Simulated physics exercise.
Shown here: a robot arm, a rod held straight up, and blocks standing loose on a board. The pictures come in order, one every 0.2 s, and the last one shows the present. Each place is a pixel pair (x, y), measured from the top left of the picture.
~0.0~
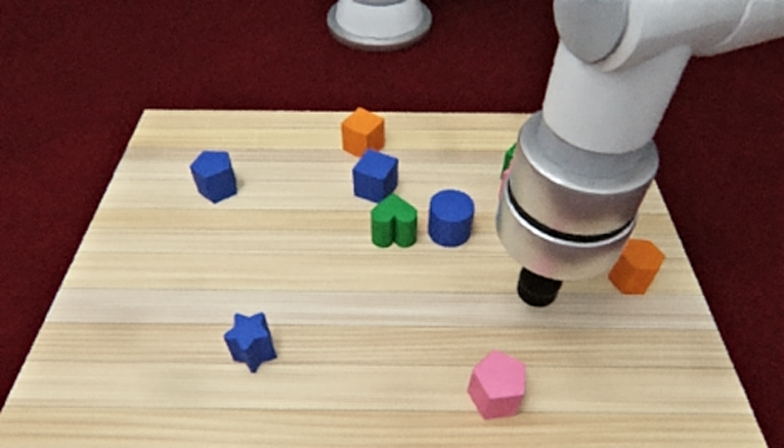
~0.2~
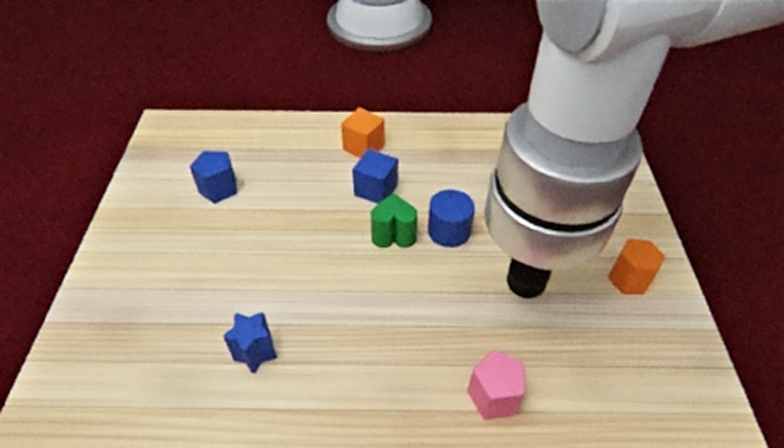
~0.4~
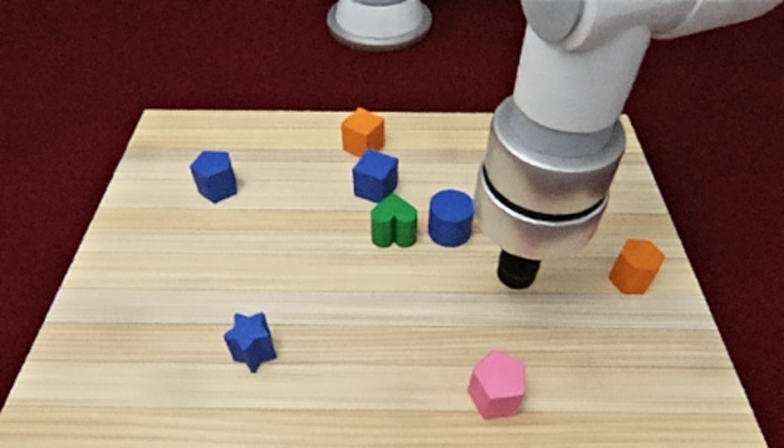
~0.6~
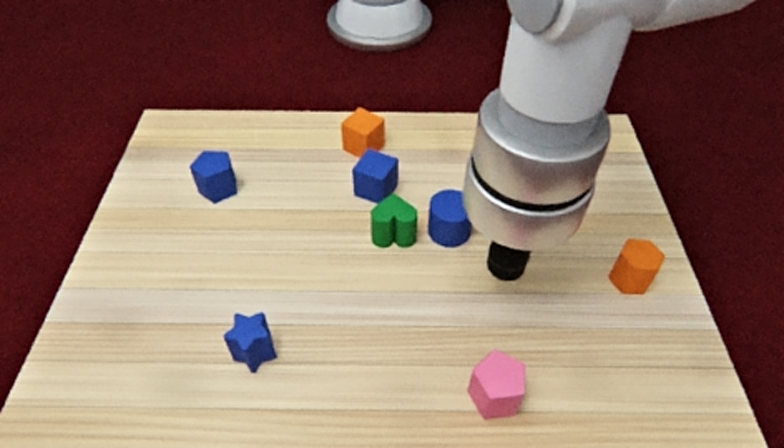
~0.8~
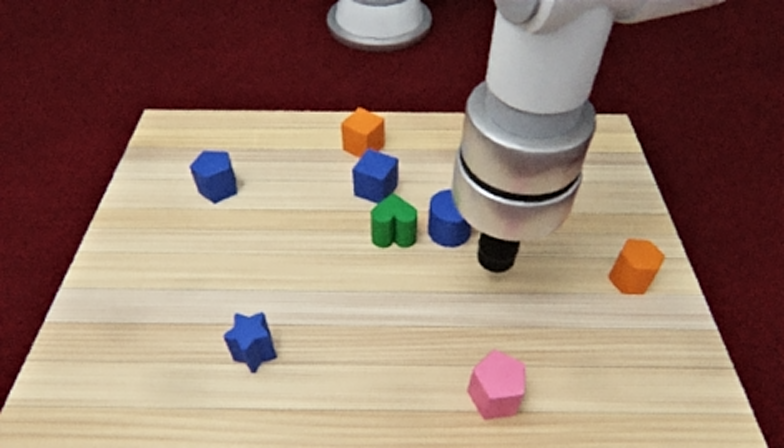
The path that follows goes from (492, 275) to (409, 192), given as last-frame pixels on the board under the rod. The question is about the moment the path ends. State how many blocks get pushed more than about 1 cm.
The result: Two blocks.
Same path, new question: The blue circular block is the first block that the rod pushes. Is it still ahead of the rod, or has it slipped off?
I think the rod keeps pushing the blue circular block along right to the end.
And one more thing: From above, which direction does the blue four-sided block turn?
Anticlockwise, looking down.
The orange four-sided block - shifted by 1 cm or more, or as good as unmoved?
That block stays in place.
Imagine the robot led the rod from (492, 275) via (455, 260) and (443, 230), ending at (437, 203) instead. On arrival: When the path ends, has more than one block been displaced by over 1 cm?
I'd say no.
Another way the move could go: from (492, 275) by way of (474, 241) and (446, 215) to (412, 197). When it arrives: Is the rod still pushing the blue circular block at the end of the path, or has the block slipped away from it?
When the path ends, it will sit ahead of the rod.
On the path given first. One third of the way, rod (464, 229); blue circular block (441, 194).
Two thirds of the way, rod (436, 201); blue circular block (416, 167).
At the end, rod (410, 176); orange four-sided block in place; blue four-sided block (364, 156), turned 45° anticlockwise; green heart block in place; blue circular block (397, 142).
